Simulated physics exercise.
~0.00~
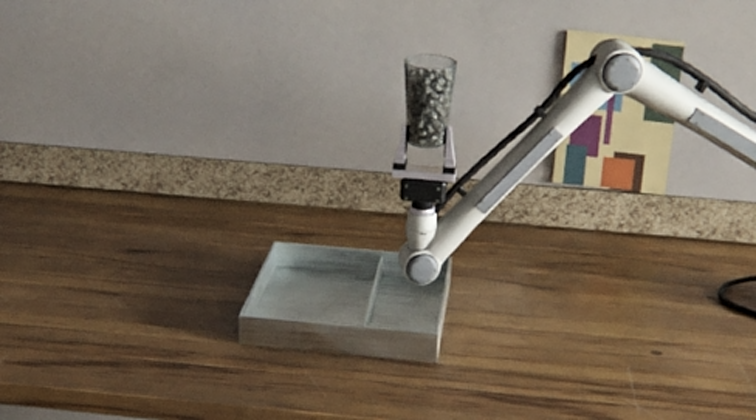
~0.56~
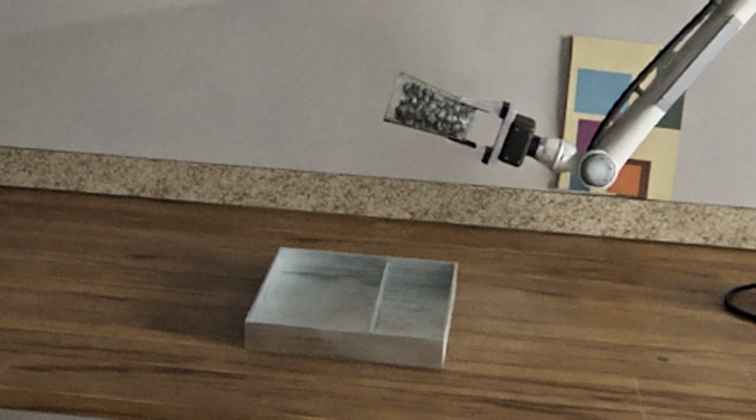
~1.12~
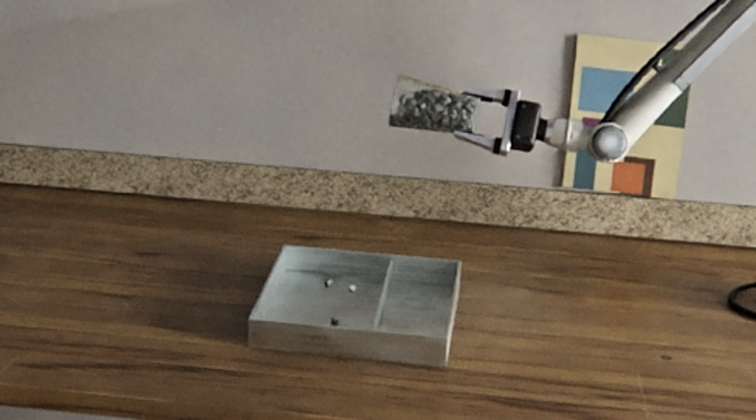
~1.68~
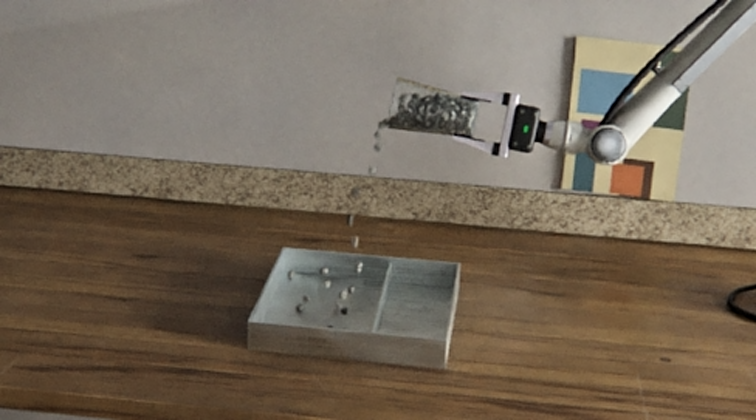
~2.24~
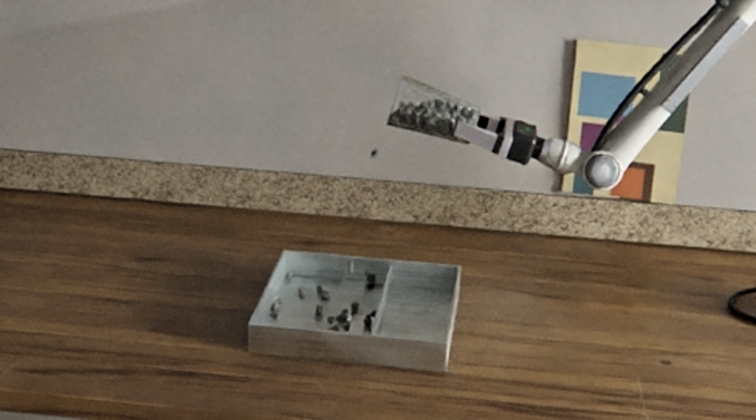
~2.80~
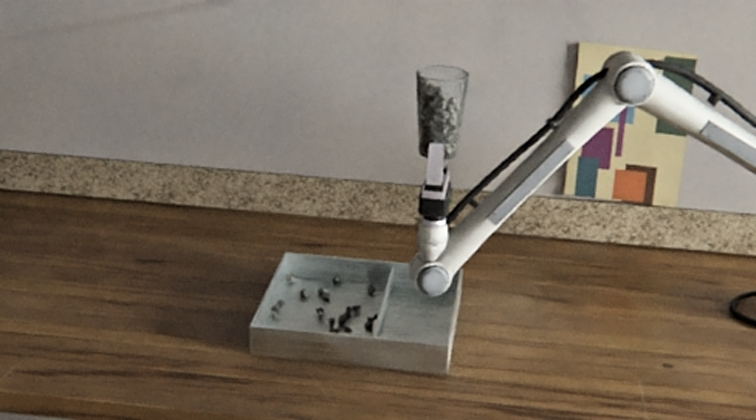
Over a divided tray, a robot arm tips a tumbler, spills some pebbles, and rights it still mostly full.
